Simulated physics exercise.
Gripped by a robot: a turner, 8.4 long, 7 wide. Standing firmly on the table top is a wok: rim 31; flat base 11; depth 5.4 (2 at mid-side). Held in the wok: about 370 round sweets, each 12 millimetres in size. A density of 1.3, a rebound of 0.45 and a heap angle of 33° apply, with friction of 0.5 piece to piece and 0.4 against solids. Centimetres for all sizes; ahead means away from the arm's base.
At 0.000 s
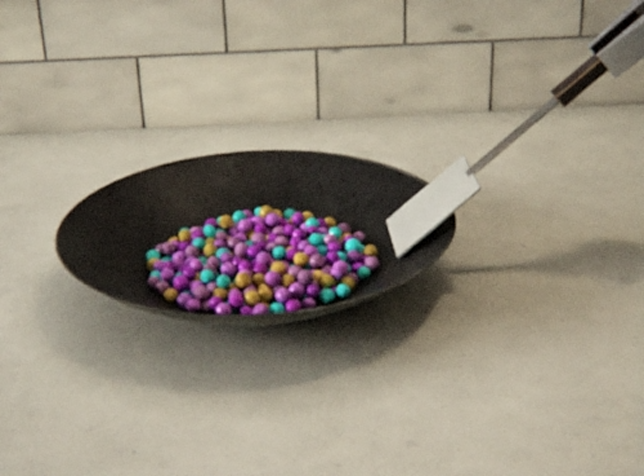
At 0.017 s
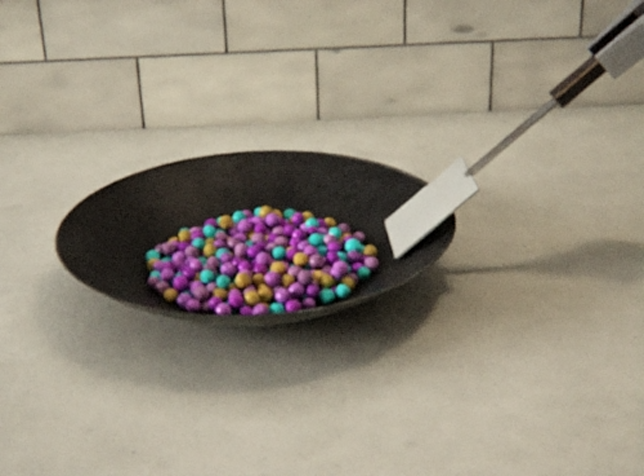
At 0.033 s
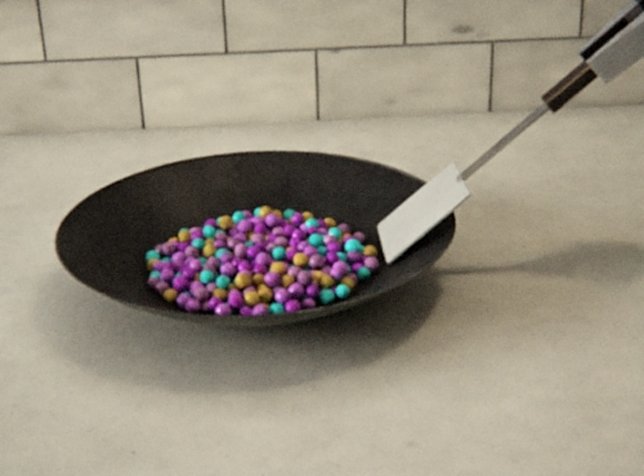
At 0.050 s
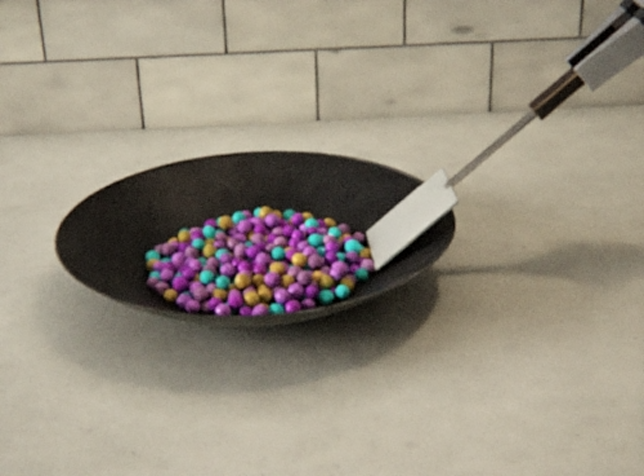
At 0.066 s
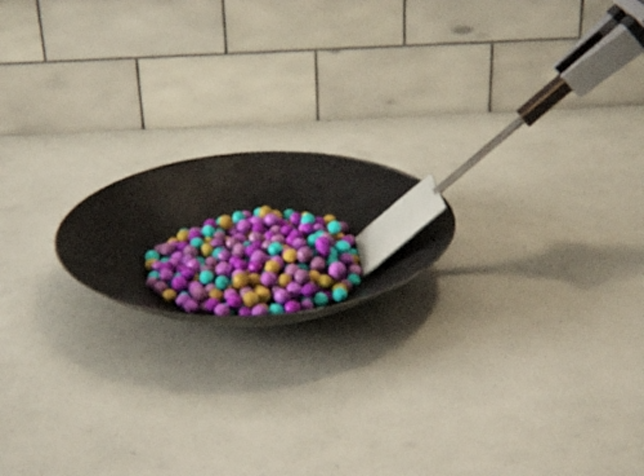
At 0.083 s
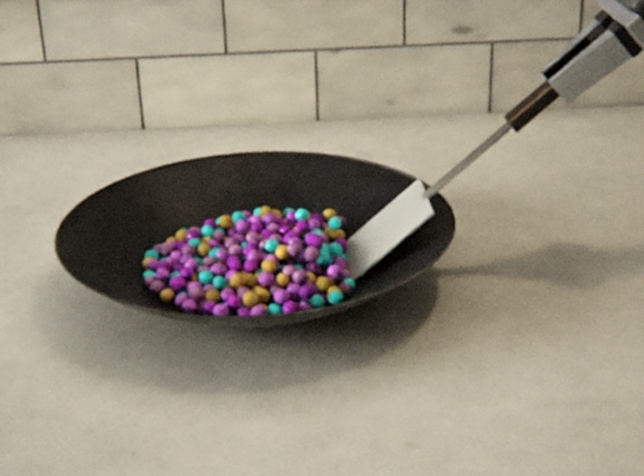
A white turner gripped by a robot starts at the right side of a dark wok, just clear of a bed of purple, teal and gold sweets. It slides down and left along the inner wall, meets the sweets' right edge, and pushes that side inward slightly, while the wok stays still.
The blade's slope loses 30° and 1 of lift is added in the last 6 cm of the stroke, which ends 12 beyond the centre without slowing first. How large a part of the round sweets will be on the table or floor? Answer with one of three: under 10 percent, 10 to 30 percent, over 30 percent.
10 to 30 percent.
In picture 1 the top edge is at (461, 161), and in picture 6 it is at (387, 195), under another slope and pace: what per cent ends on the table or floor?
It works out to about 30 %, more or less.
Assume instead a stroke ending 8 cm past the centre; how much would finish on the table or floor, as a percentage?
Then roughly 0 percent would finish on the table or floor.
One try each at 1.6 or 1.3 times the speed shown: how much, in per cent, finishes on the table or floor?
30 and 25 %.
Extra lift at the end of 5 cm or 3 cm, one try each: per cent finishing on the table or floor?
I'd put it near 15 in a hundred, then near 20 in a hundred.
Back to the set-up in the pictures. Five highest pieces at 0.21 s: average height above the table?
Estimated height above table: Approx. 4 cm.
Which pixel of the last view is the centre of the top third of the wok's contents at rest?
(139, 253).
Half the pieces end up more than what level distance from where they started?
Somewhere near 4 centimetres, I reckon.
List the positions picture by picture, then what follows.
In the first frame, turner top edge at (472, 171), sloping 41°; upper third of the load around (261, 253), from x 155 to 370, top at y 215; 368 in the wok.
In the second frame, turner top edge at (471, 173), sloping 41°; upper third of the load around (261, 254), from x 155 to 370, top at y 215.
In the third frame, turner top edge at (462, 177), sloping 41°; upper third of the load around (261, 254), from x 155 to 370, top at y 215.
In the fourth frame, turner top edge at (451, 184), sloping 41°; upper third of the load around (260, 255), from x 155 to 370, top at y 215.
In the fifth frame, turner top edge at (439, 190), sloping 41°; upper third of the load around (264, 252), from x 150 to 355, top at y 215.
In the sixth frame, turner top edge at (427, 196), sloping 41°; upper third of the load around (261, 252), from x 150 to 350, top at y 215; 368 in the wok.
By 0.21 s, sloping 41°, highest piece 5 above the table; 368 in the wok.
By 0.34 s, sloping 35°, highest piece 6 above the table; 368 in the wok.
By 0.61 s, sloping 11°, highest piece 7 above the table; 311 in the wok, 55 on the table or floor, 2 on the blade or in flight.
By 1.66 s, sloping 11°, highest piece 7 above the table; 311 in the wok, 57 on the table or floor.
Final count, 311 in the wok, 57 on the table or floor. That is 15 % on the table or floor.
